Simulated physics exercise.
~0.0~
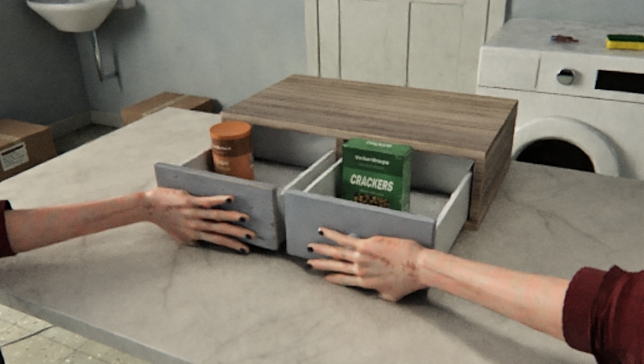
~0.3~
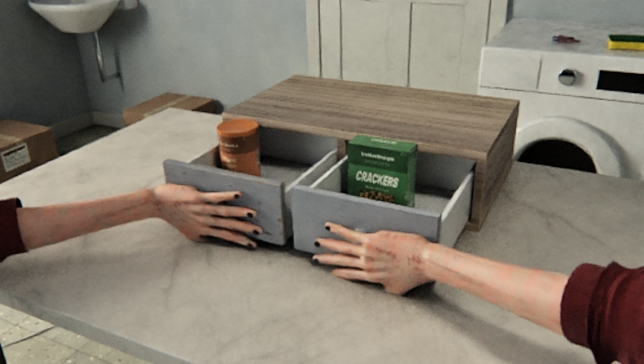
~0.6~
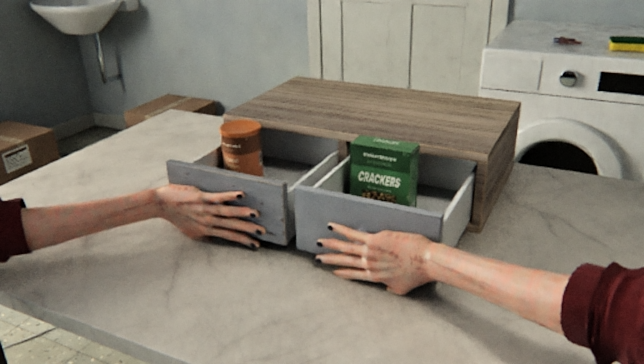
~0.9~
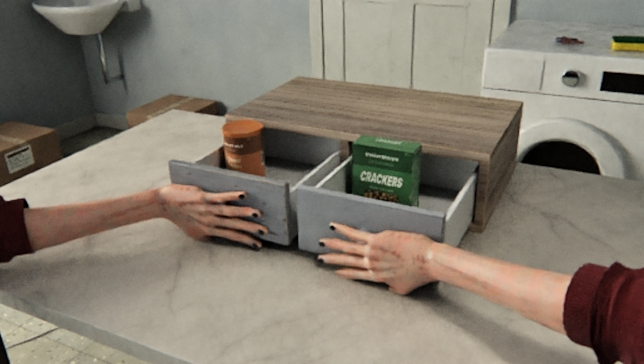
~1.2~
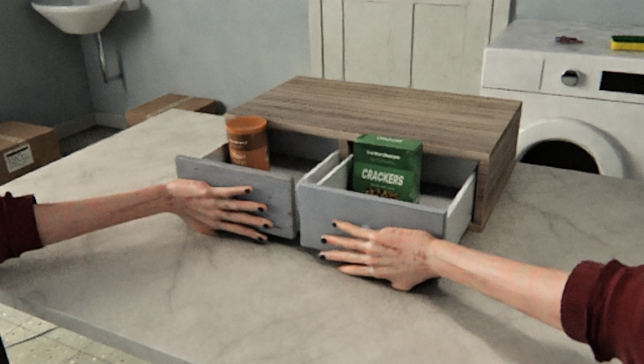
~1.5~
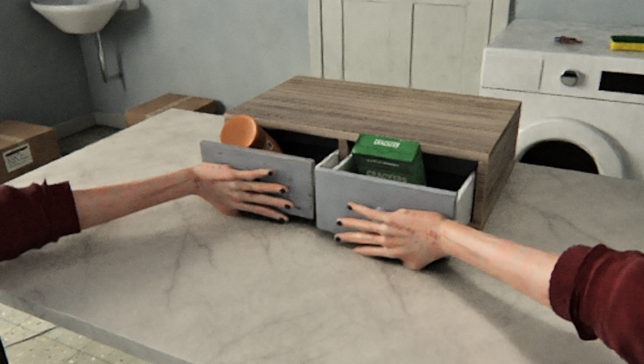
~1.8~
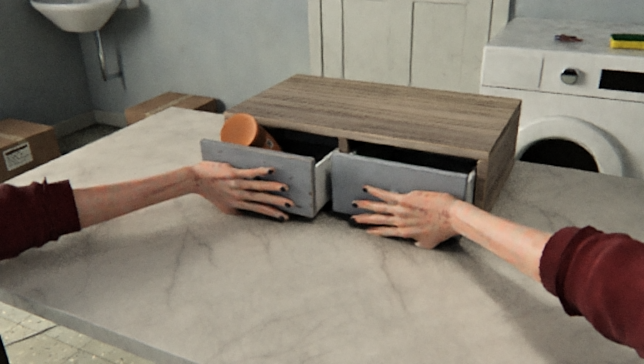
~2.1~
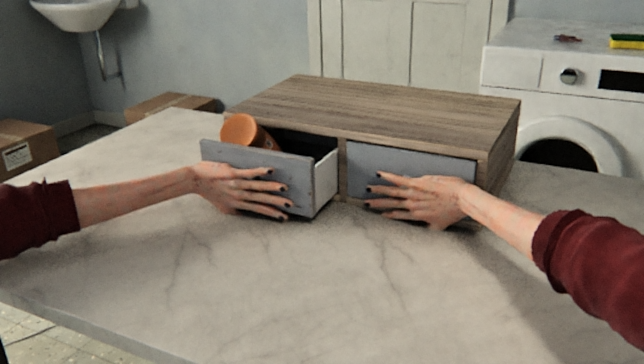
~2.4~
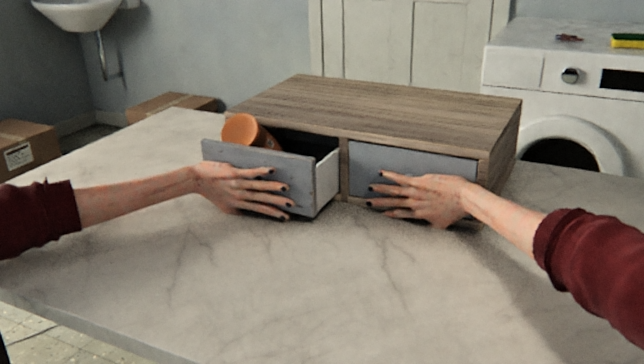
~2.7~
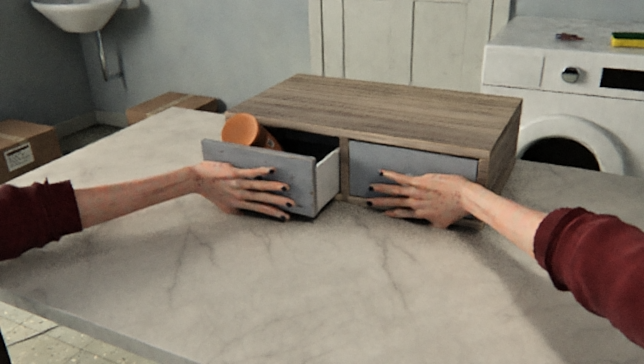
Two grey drawers, pulled open from a low wooden cabinet on a marble-patterned table, edge inward under a pair of hands with dark nails. An orange pot stands in the left drawer and a green crackers packet in the right, both upright at first. As the hands push further, both the pot and the packet tip into a lean. The left drawer then stops, still ajar, while the right one keeps sliding and the packet drops down out of sight. Finally the right drawer sits shut, but the left stays partly open with the tilted pot showing above its front.
